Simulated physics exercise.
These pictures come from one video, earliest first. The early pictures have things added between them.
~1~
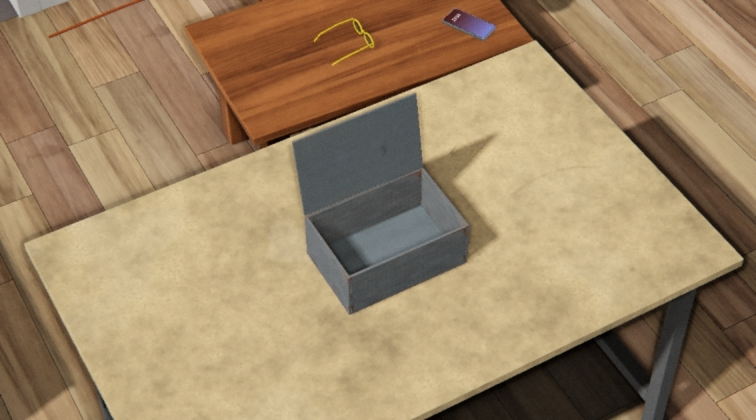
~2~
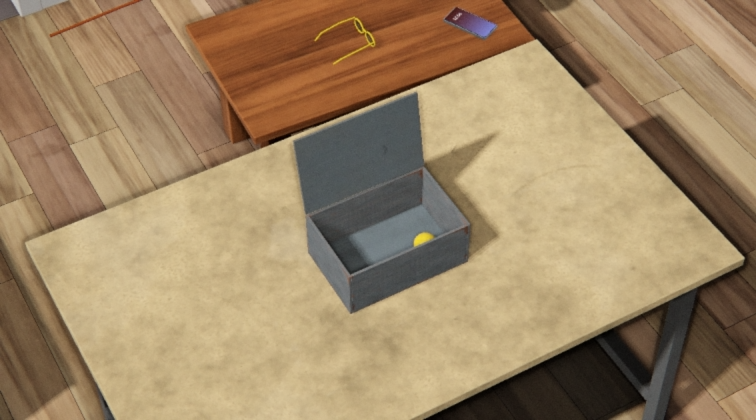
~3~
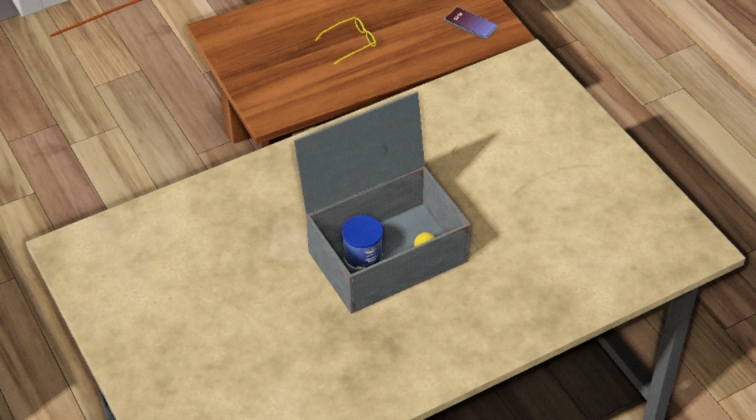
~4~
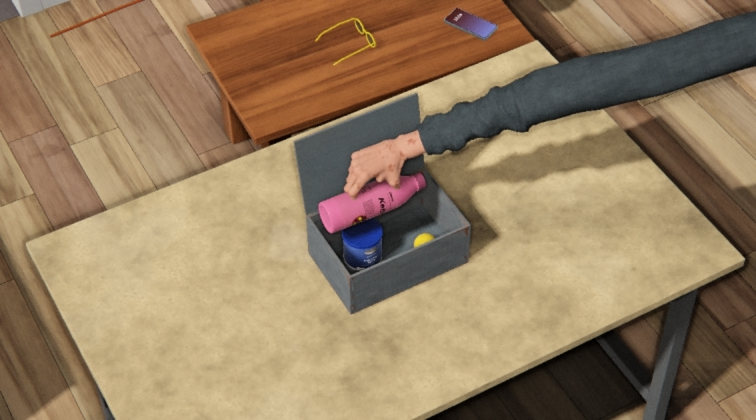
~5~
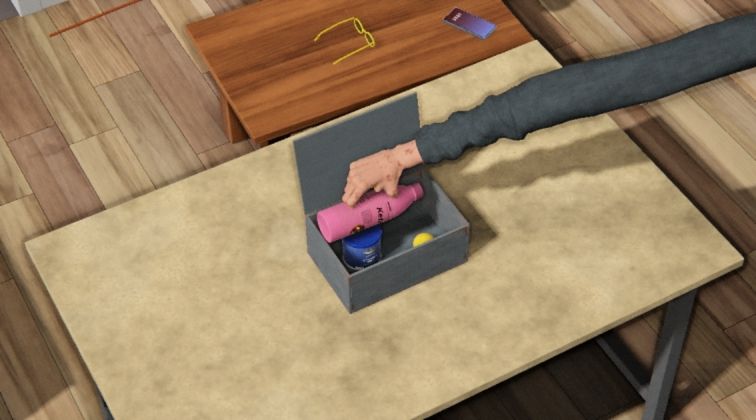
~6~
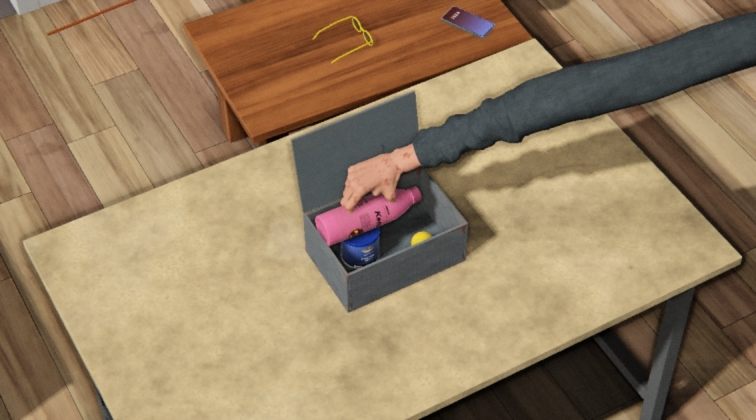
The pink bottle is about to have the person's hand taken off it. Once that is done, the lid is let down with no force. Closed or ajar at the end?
Lid blocked.
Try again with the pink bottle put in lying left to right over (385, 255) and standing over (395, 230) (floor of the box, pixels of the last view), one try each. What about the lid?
The first attempt leaves the lid fully closed, while the second leaves it partly open.
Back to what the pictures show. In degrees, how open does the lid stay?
Some 30° above the rim.
Then, 1.20 s past the last view, lid starting down.
Then, 1.70 s past the last view, lid 51° above the rim.
Finally, lid 32° above the rim; all 3 still in place. Final places as the last picture's camera would see them, pink bottle near (371, 213).
